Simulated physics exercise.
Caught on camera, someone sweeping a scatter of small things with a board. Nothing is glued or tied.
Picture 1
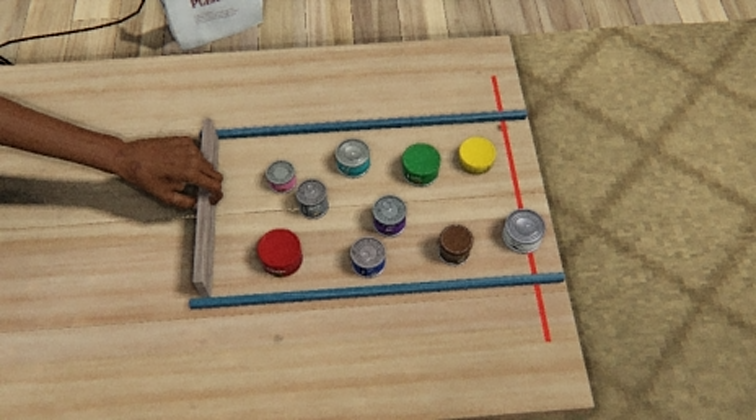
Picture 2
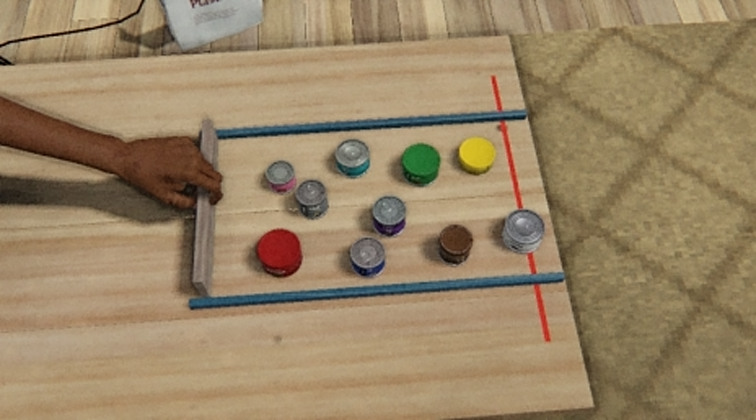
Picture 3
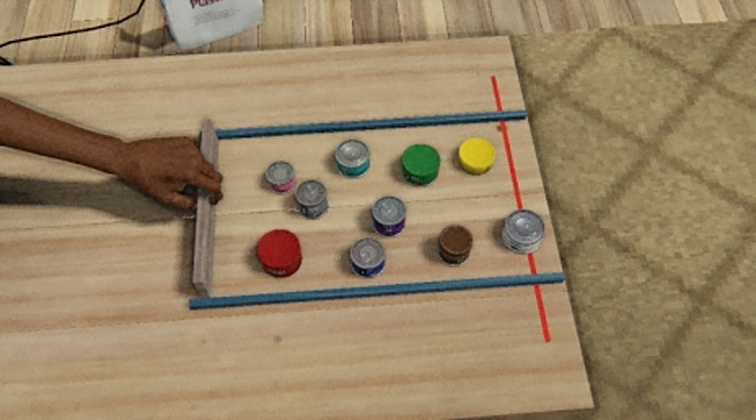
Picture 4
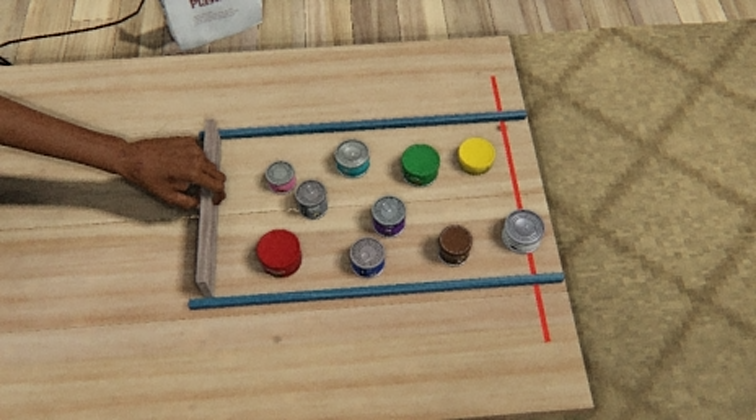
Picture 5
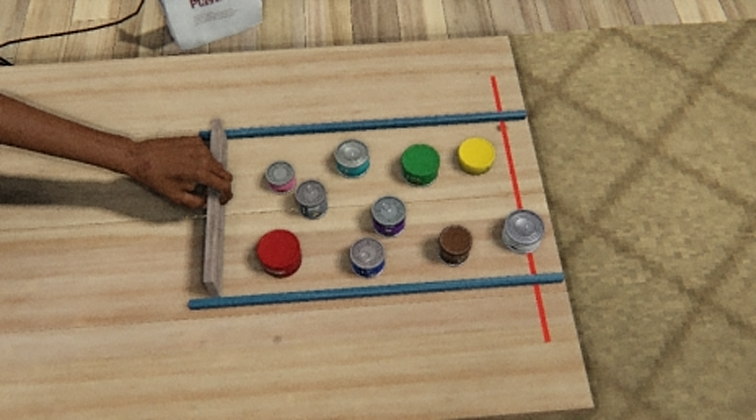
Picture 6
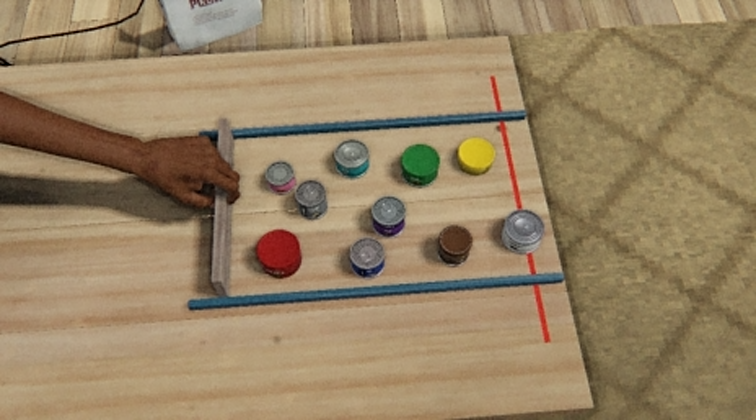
At first, a hand holds a wooden board upright at the left of a scatter of small tubs and tins on a table, between two blue strips, with a red line at the right. The hand then slides the board slightly right, while the containers stay still.
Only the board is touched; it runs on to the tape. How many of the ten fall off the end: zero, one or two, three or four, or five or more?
In the end the number that fall off is five or more.
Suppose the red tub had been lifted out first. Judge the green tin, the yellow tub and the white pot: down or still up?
The green tin drops off, the yellow tub goes over, the white pot comes down.
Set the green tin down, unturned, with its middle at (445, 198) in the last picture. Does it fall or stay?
Then it falls.
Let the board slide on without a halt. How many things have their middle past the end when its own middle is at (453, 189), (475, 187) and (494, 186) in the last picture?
The counts: 0, 2 and 3.
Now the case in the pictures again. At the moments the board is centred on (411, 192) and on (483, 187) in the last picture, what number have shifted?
At the one place 9, at the other 10.
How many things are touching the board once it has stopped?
It touches 4.
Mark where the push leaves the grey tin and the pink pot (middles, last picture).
The grey tin stops around (531, 174); the pink pot around (524, 153).
Early on, none off yet; white pot at rest near (523, 232); yellow tub at rest near (476, 157); brown tin at rest near (454, 246).
A while later, none off yet; white pot at rest near (523, 232); yellow tub travelled about its own width near (499, 153); brown tin travelled about its own width near (484, 230).
Finally, the number that fall off is five or more; lost, blue pot, purple tin, green tin, brown tin, yellow tub and white pot.
